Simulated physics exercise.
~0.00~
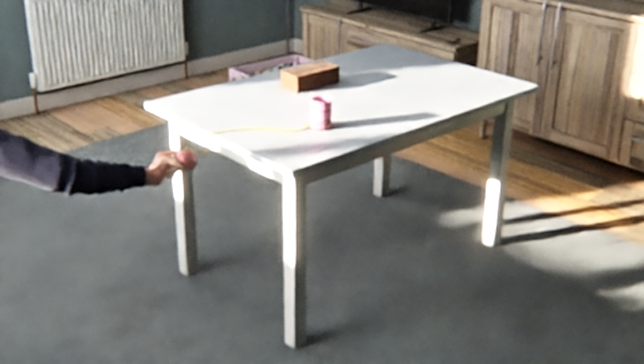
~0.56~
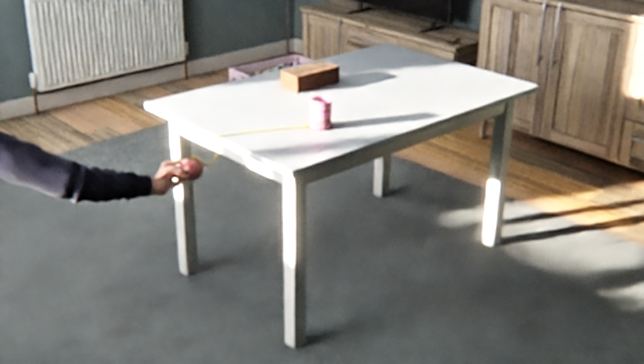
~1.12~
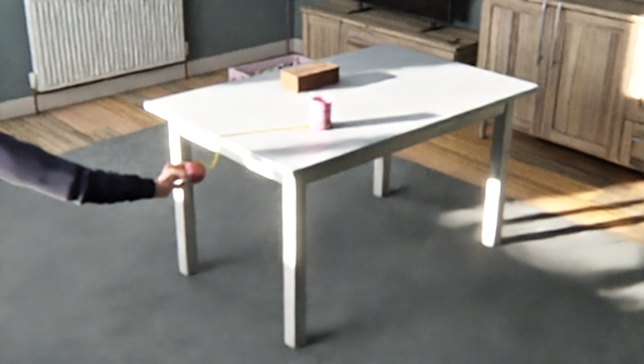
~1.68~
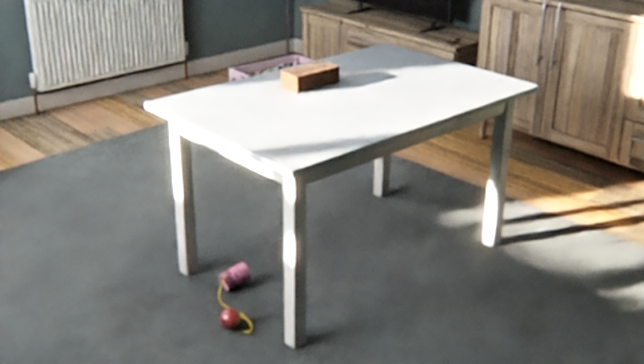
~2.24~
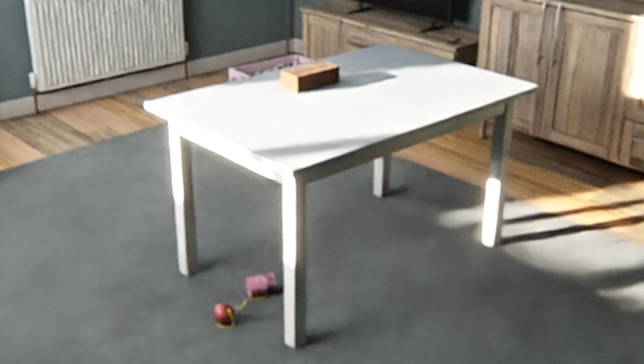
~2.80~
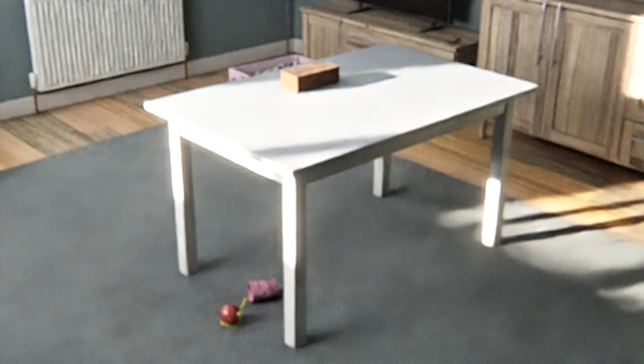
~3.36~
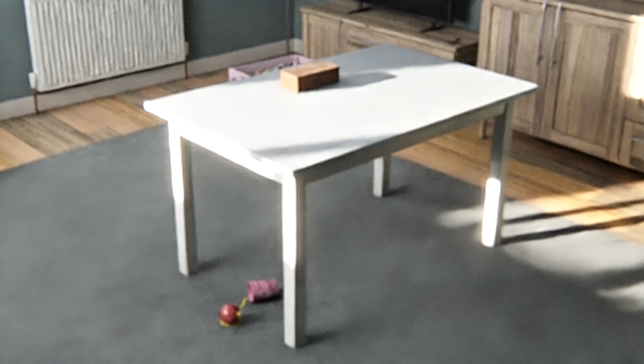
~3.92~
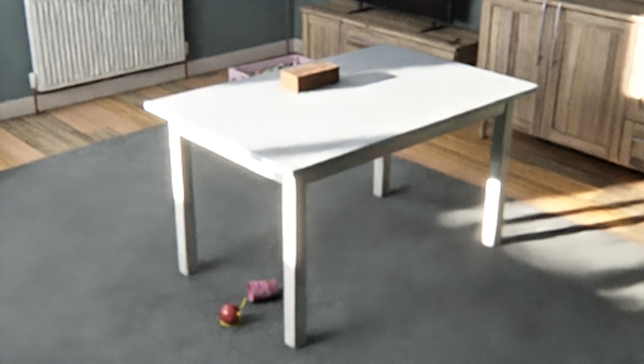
Red apple on a string dropping from a hand beside a white table, pulling a pink cup to the floor, brick staying put.
